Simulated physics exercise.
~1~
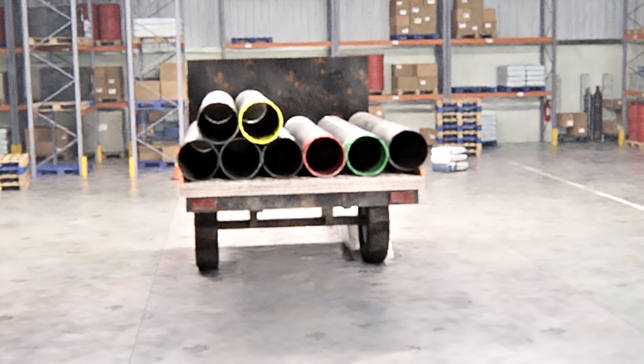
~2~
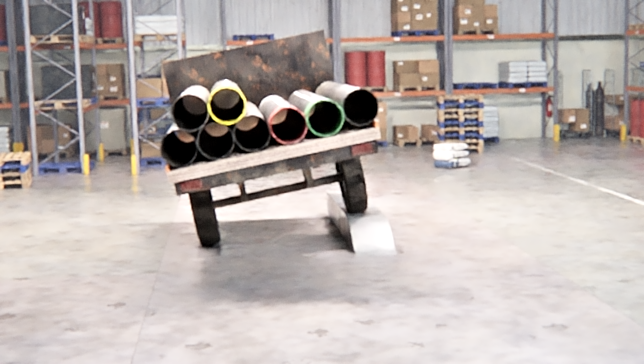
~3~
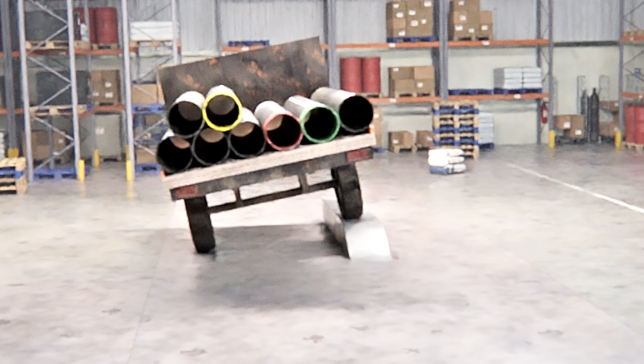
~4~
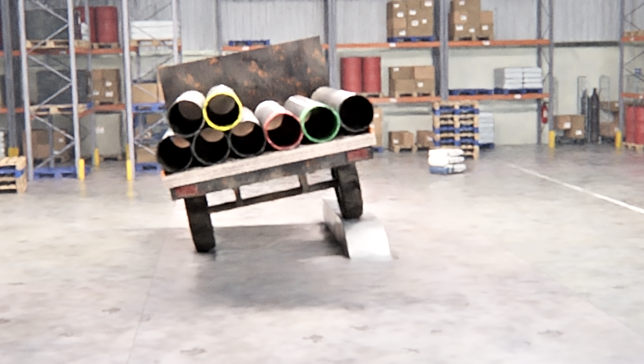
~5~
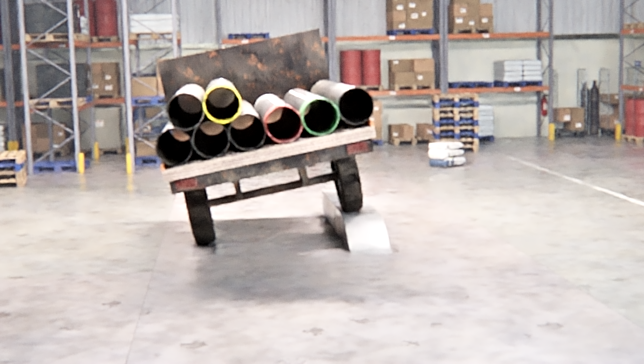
In a warehouse, a trailer of pipes tilts with one wheel on a ramp, keeping its load.
